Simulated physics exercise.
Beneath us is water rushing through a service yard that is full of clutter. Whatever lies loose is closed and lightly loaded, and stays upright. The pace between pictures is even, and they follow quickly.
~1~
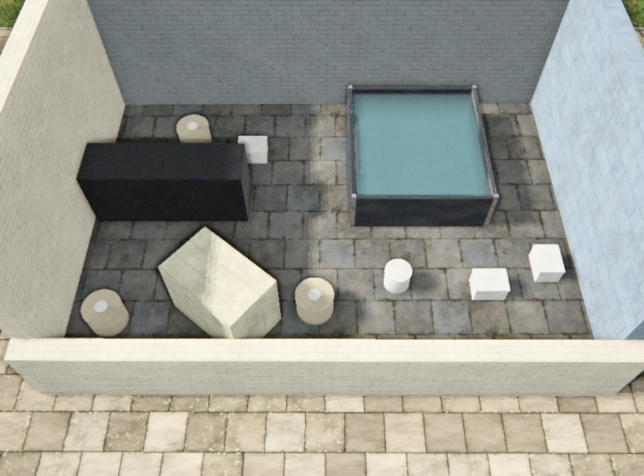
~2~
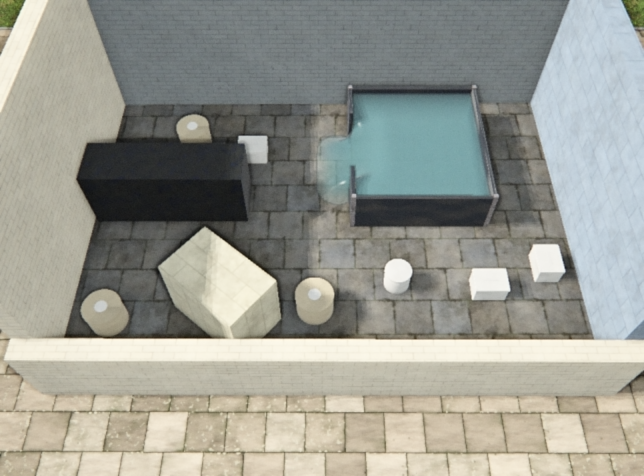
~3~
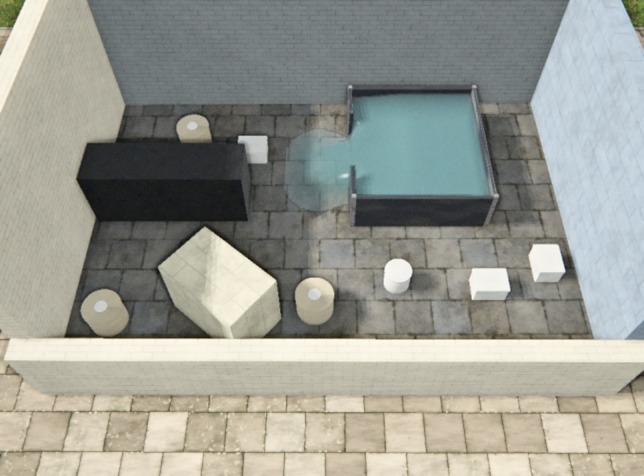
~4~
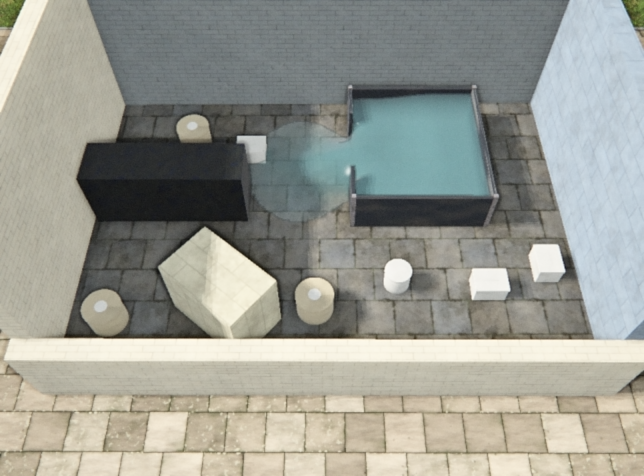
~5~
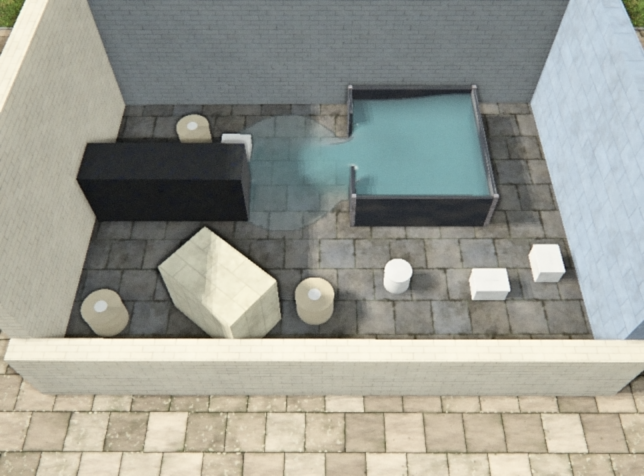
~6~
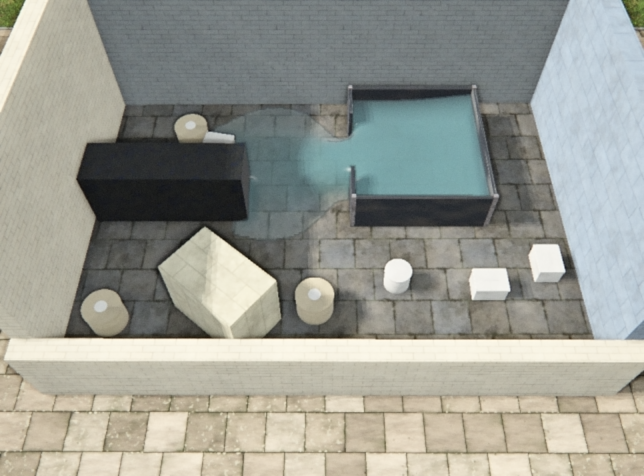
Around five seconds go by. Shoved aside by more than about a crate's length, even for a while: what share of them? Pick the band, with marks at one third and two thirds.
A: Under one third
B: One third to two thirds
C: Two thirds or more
(B) One third to two thirds.
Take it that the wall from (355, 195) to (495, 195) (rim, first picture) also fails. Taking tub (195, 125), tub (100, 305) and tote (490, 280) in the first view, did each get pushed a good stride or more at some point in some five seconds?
Object by object: Less than that, less than that, displaced that much.
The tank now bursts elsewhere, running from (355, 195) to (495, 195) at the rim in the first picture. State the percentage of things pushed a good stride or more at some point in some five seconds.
About 70 %.
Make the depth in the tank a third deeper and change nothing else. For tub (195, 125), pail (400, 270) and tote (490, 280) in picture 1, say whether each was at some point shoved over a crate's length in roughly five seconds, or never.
Going through them, I'd say got there, then never got there, then never got there.
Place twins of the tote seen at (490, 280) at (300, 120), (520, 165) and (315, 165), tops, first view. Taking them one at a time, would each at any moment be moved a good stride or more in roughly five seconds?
Shoved clear, stays put, shoved clear.
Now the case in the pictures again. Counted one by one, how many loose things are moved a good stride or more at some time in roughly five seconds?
3 in all.
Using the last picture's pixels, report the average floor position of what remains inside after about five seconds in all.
Centre of the remaining clutter: Around (345, 255).
A moment on, 1 of 7 are well off their spots; 1 afloat.
Next, 2 of 7 are well off their spots; 2 afloat.
Later, 3 of 7 are well off their spots; 2 afloat.
In the end, 1 of 7 are well off their spots, and 3 have been at some point; 3 afloat.
